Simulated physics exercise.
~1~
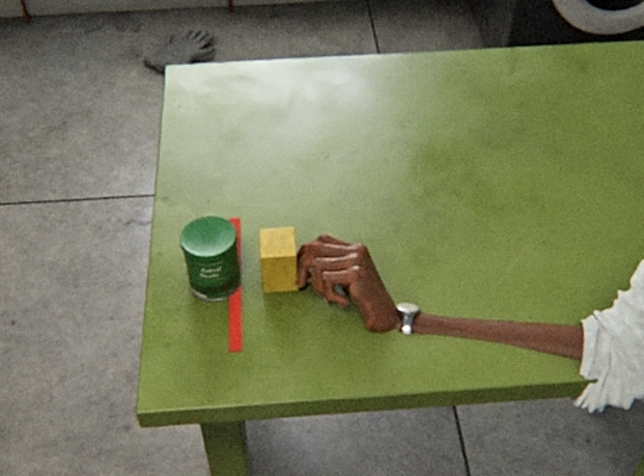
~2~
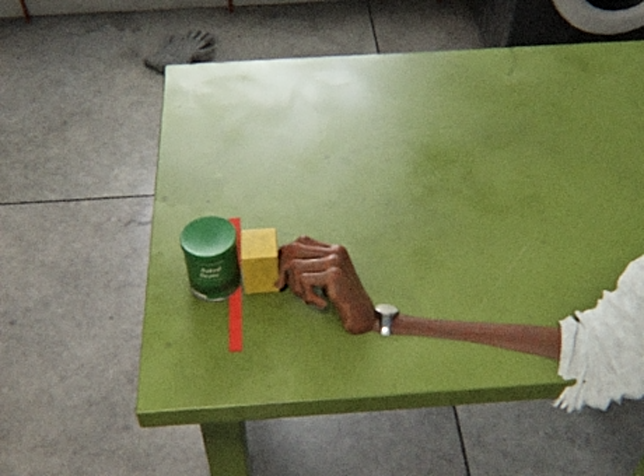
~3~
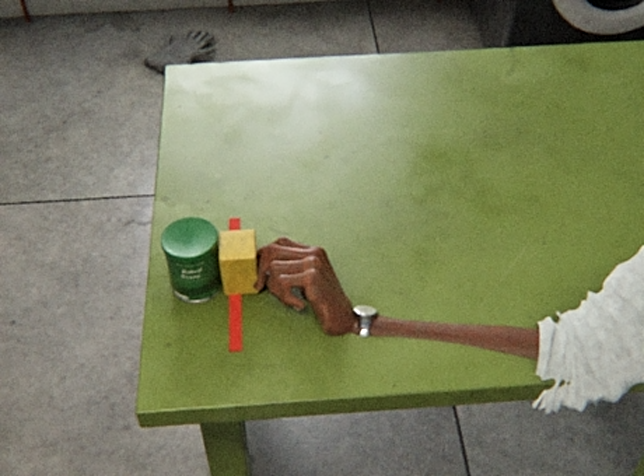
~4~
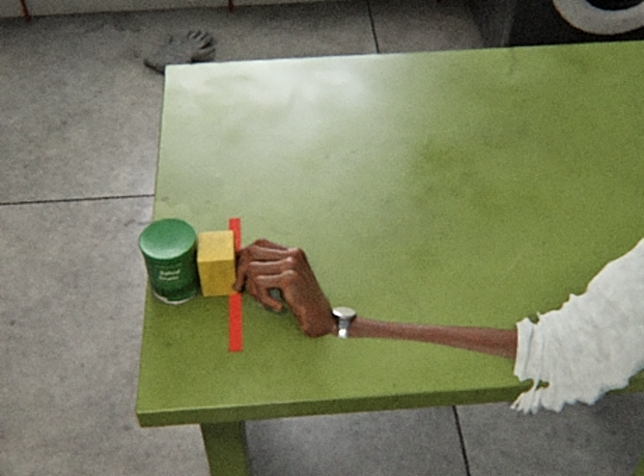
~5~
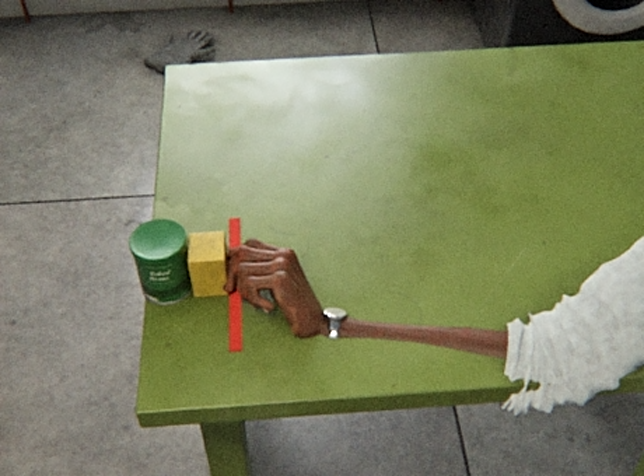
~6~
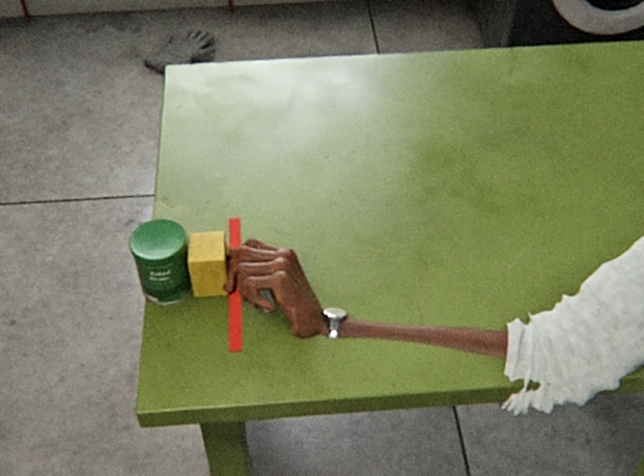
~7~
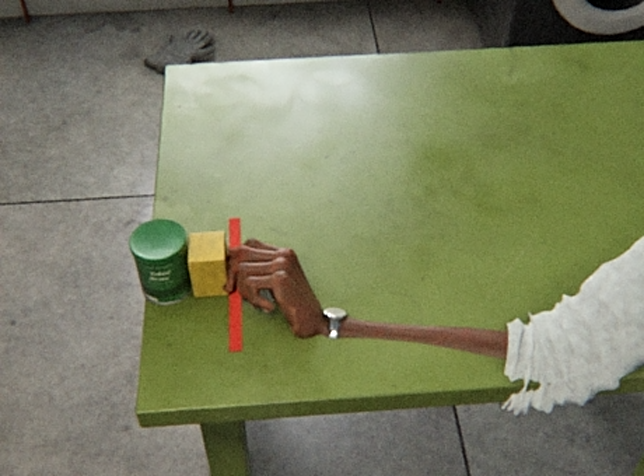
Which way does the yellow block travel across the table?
The yellow block moves to the left, pushed by the hand on its right side.
